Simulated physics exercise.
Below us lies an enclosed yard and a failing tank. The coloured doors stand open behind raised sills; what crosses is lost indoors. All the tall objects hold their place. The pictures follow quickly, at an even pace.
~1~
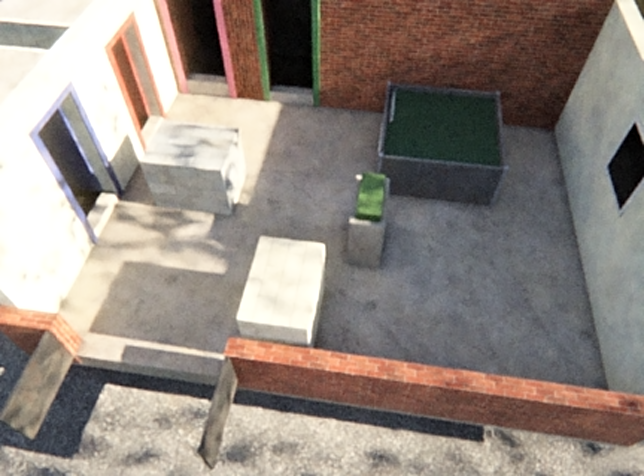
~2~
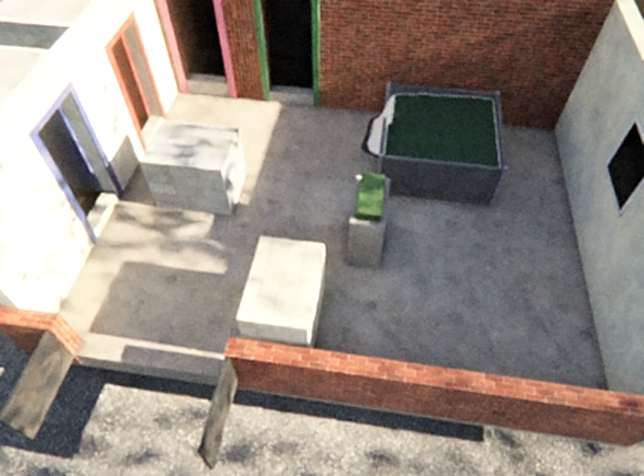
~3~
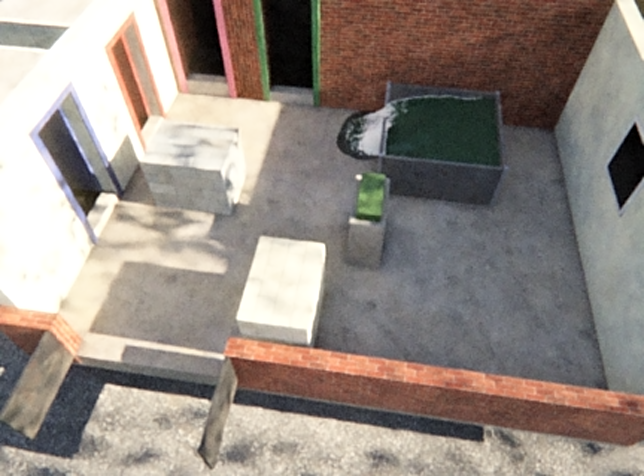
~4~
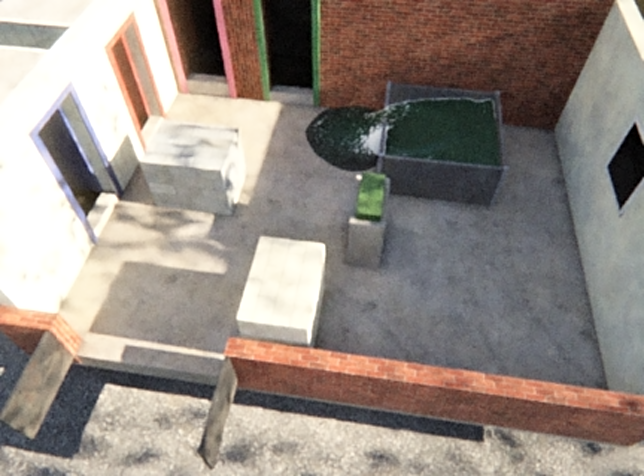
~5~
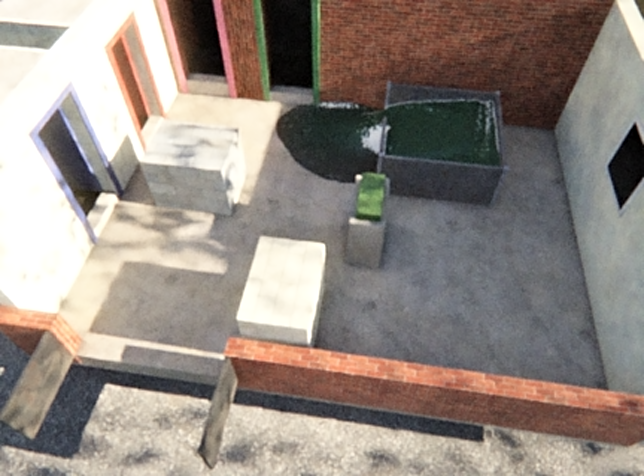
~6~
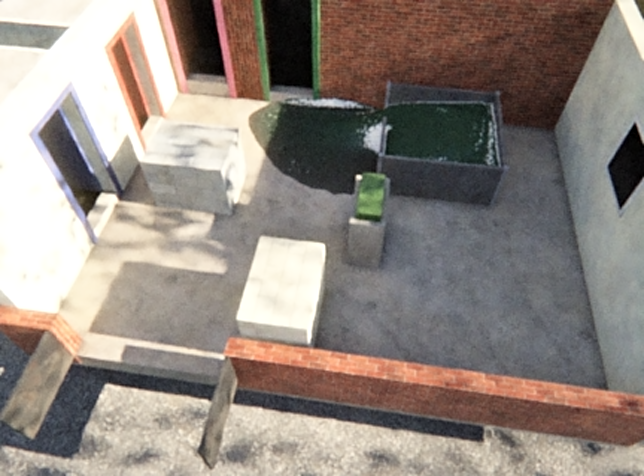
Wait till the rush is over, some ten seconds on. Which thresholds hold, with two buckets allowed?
In the end: The pink door admits no more than that; the green door admits no more than that; the red door lets in a lot; the blue door admits no more than that.
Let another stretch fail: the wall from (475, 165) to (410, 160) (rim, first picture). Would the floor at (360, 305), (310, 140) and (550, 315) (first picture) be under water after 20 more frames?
In that order: Under water, clear, covered.
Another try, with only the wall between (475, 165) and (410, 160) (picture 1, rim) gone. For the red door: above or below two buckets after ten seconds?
Then: The red door takes less.
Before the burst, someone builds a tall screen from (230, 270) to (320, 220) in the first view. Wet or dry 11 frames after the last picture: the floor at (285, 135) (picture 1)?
At that place: Awash.
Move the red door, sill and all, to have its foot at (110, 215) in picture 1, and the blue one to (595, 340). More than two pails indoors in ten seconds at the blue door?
In short: Blue door lets less in.
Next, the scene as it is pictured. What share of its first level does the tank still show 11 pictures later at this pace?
Roughly 54 per cent.
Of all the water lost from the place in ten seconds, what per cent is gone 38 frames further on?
Near 65 in a hundred.
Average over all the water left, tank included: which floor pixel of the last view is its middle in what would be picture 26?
Near (320, 151).
A moment on, water covers 25 % of the floor; the pink door wet at the sill, nothing in, the green door wet at the sill, nothing in, the red door wet at the sill, nothing in, the blue door not reached.
Next, water covers 30 % of the floor; the pink door wet at the sill, nothing in, the green door wet at the sill, nothing in, the red door over two buckets in, the blue door not reached.
Then, water covers 45 % of the floor; the pink door wet at the sill, nothing in, the green door wet at the sill, nothing in, the red door far over two buckets in, the blue door wet at the sill, nothing in.
Later, water covers 50 % of the floor; the pink door wet at the sill, nothing in, the green door wet at the sill, nothing in, the red door far over two buckets in, the blue door wet at the sill, nothing in.
In the end, water covers 65 % of the floor; the pink door wet at the sill, nothing in, the green door wet at the sill, nothing in, the red door far over two buckets in, the blue door wet at the sill, nothing in.
